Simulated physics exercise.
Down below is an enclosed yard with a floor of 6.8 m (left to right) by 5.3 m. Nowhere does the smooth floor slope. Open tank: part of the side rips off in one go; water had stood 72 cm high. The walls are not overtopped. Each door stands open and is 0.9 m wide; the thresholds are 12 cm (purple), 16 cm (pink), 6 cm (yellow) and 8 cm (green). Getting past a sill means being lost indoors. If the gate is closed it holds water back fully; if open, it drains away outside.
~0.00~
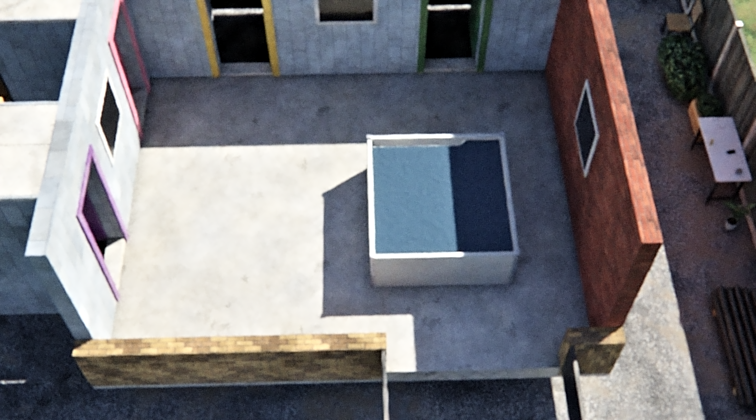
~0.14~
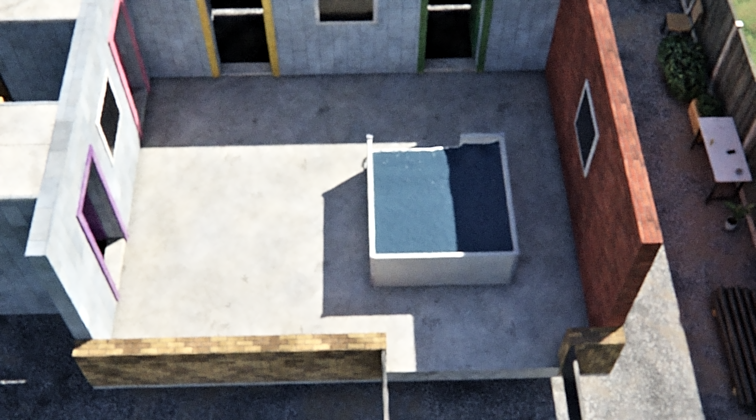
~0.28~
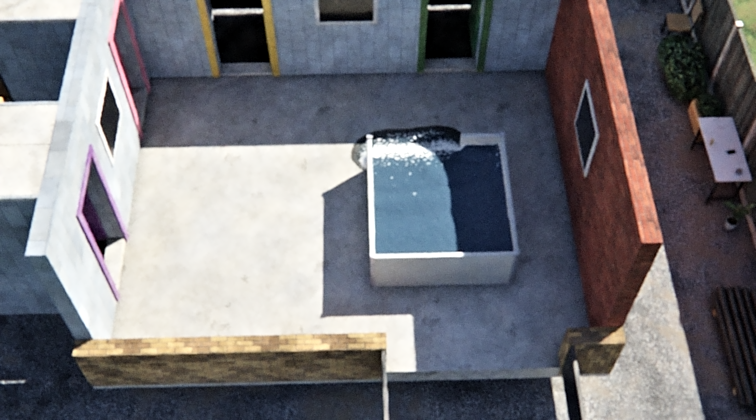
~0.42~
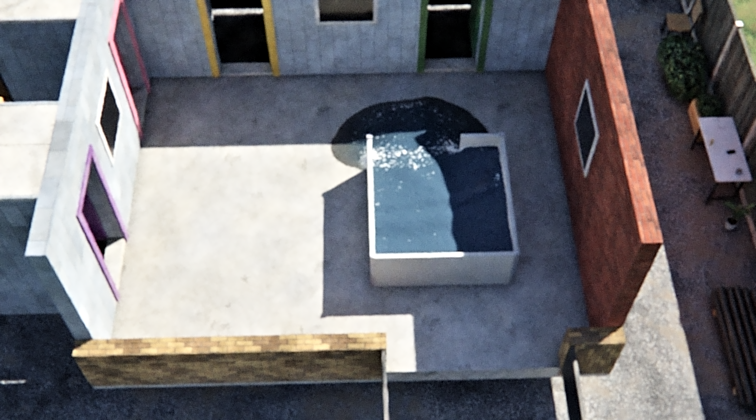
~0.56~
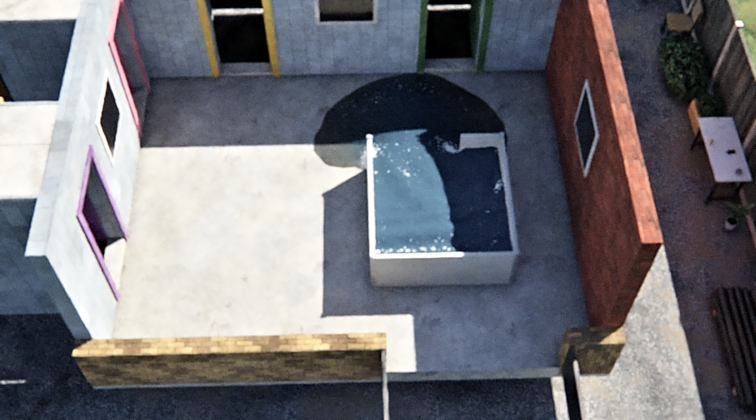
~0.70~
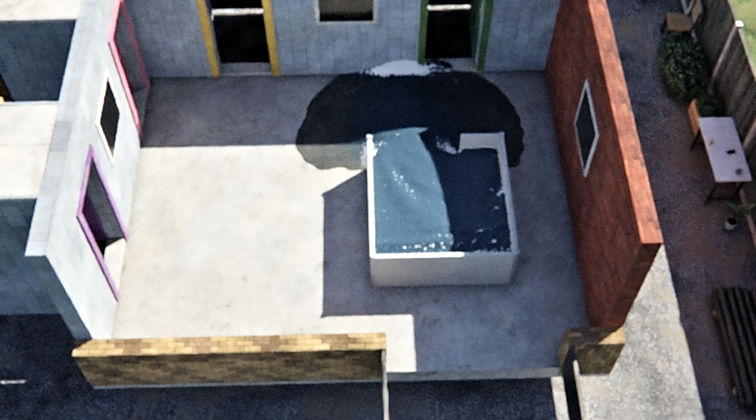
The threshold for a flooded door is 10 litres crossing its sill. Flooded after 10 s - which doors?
In order: Purple door: Short of the set amount, pink door: Beyond the set amount, yellow door: Beyond the set amount, green door: Beyond the set amount.
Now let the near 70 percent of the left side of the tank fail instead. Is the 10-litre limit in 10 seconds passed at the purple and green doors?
Against that limit the purple door gives a greater amount and the green door gives a lower amount.
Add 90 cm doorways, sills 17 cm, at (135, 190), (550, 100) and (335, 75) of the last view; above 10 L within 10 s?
Per doorway, in order: Insufficient / sufficient / sufficient.
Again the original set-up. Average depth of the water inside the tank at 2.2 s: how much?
The mean depth is some 32 cm.
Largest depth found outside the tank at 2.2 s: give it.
Around 38 centimetres deep.
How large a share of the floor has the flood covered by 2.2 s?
Close to 30 in a hundred.
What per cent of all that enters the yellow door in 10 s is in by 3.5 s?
By that time, around 70 per cent.
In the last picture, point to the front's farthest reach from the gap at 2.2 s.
About (151, 80) in the last view.
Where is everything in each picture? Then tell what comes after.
The first frame shows still water, 72 cm deep, in the open tank at (440, 196).
In the second frame, water pours out on the open tank's far side and has run 0.7 m, to a hidden place; typically 10 cm deep outside, 72 cm at the open tank's back.
In the third frame, the front is at (360, 145), 1.0 m from the gap on the open tank's far side; 1.2 m2 of floor is under water; 72 cm left at the back of the open tank.
In the fourth frame, the front is at (435, 102), 1.5 m from the gap on the open tank's far side; 2.6 m2 of floor is under water; 72 cm left at the back of the open tank.
In the fifth frame, water pours out on the open tank's far side and has run 2.0 m, to (429, 78); typically 7 cm deep outside, 67 cm at the open tank's back.
In the sixth frame, the front is at (348, 74), 2.3 m from the gap on the open tank's far side; 5.6 m2 of floor is under water; 61 cm left at the back of the open tank.
After 1.4 s water covers 25 % of the floor and is deepest (44 cm) near (394, 76); purple door not reached, pink door not reached, yellow door 4 cm at the sill, 0 L in, green door 22 cm at the sill, 79 L in.
After 2.2 s water covers 30 % of the floor and is deepest (38 cm) near (394, 76); purple door not reached, pink door 12 cm at the sill, 0 L in, yellow door 13 cm at the sill, 7 L in, green door 28 cm at the sill, 207 L in.
After 3.5 s water covers 50 % of the floor and is deepest (27 cm) near (147, 104); purple door 2 cm at the sill, 0 L in, pink door 26 cm at the sill, 52 L in, yellow door 9 cm at the sill, 27 L in, green door 19 cm at the sill, 329 L in.
After 6.0 s water covers 80 % of the floor and is deepest (16 cm) near (112, 339); purple door 6 cm at the sill, 0 L in, pink door 14 cm at the sill, 81 L in, yellow door 6 cm at the sill, 34 L in, green door 12 cm at the sill, 403 L in.
After 10.0 s water covers 95 % of the floor and is deepest (13 cm) near (588, 351); purple door 6 cm at the sill, 0 L in, pink door 7 cm at the sill, 82 L in, yellow door 6 cm at the sill, 39 L in, green door 7 cm at the sill, 415 L in.
